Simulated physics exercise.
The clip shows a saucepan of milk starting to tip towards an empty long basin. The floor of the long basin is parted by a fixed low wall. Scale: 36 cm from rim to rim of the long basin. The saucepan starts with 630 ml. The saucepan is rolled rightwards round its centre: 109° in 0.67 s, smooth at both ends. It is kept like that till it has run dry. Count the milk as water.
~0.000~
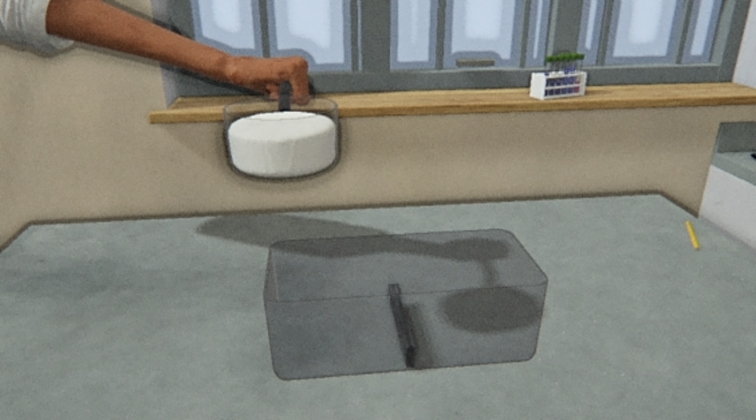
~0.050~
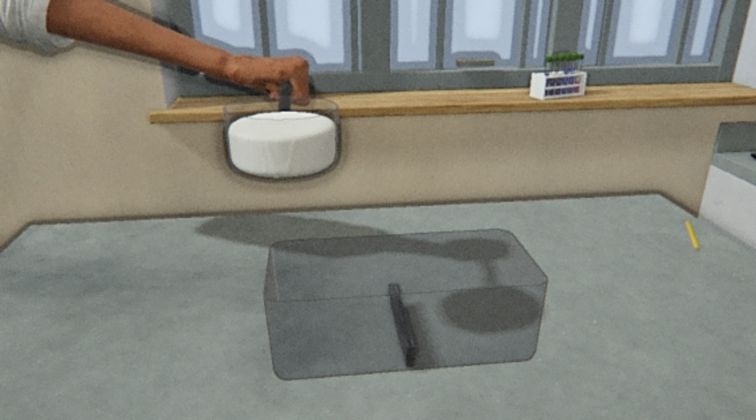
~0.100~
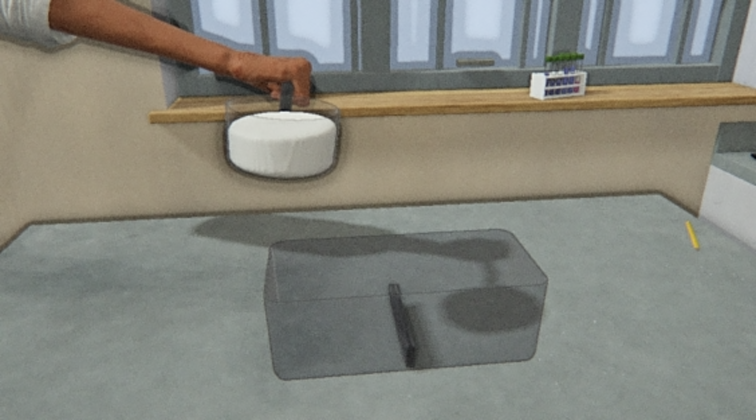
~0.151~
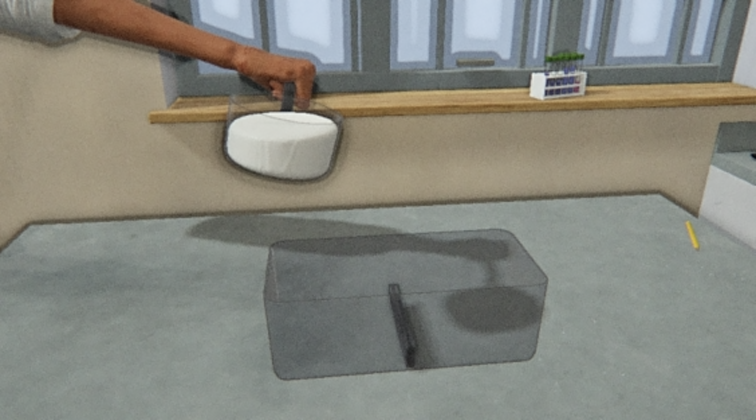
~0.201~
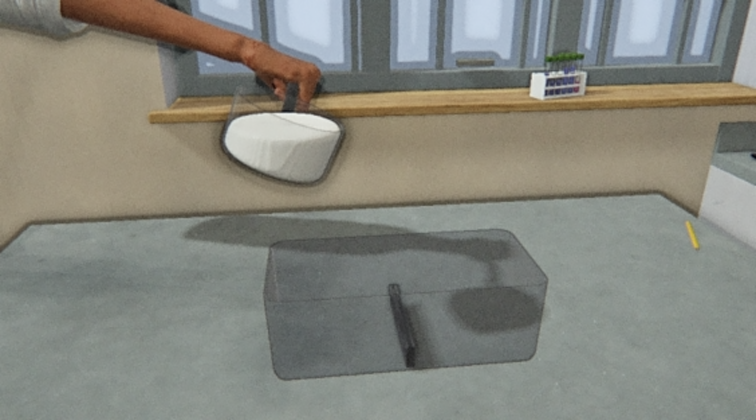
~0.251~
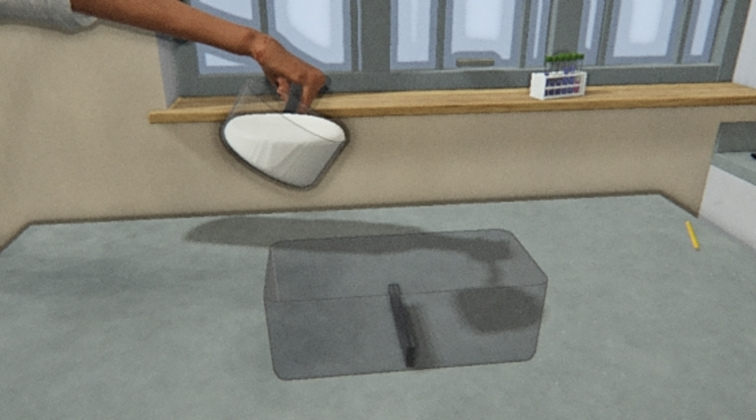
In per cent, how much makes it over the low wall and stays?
Roughly 28 per cent is past the wall.
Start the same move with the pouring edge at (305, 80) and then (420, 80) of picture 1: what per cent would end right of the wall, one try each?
First 15, then 85 per cent.
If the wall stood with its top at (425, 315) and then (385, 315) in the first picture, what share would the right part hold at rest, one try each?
In turn about 10 and 55 per cent.
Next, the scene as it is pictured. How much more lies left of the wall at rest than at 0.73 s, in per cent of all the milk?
Some 6 per cent.
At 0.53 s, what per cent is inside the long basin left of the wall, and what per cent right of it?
Near 14 on the left, 3 on the right.
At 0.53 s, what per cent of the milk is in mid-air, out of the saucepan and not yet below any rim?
Some 56 per cent.
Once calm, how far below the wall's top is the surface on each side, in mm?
Left about 20 mm, right about 28 mm.
After 0.53 s the tilt is 97° and 27 per cent is still to pour, 15 is left of the wall and 3 right of it.
After 0.73 s the tilt is 109° and 5 per cent is still to pour, 63 is left of the wall and 23 right of it.
After 0.94 s the tilt is 109° and 0 per cent is still to pour, 68 is left of the wall and 26 right of it.
After 1.17 s the tilt is 109° and 0 per cent is still to pour, 69 is left of the wall and 27 right of it.
In the end 69 per cent lies left of the wall, 28 right of it and 4 outside.
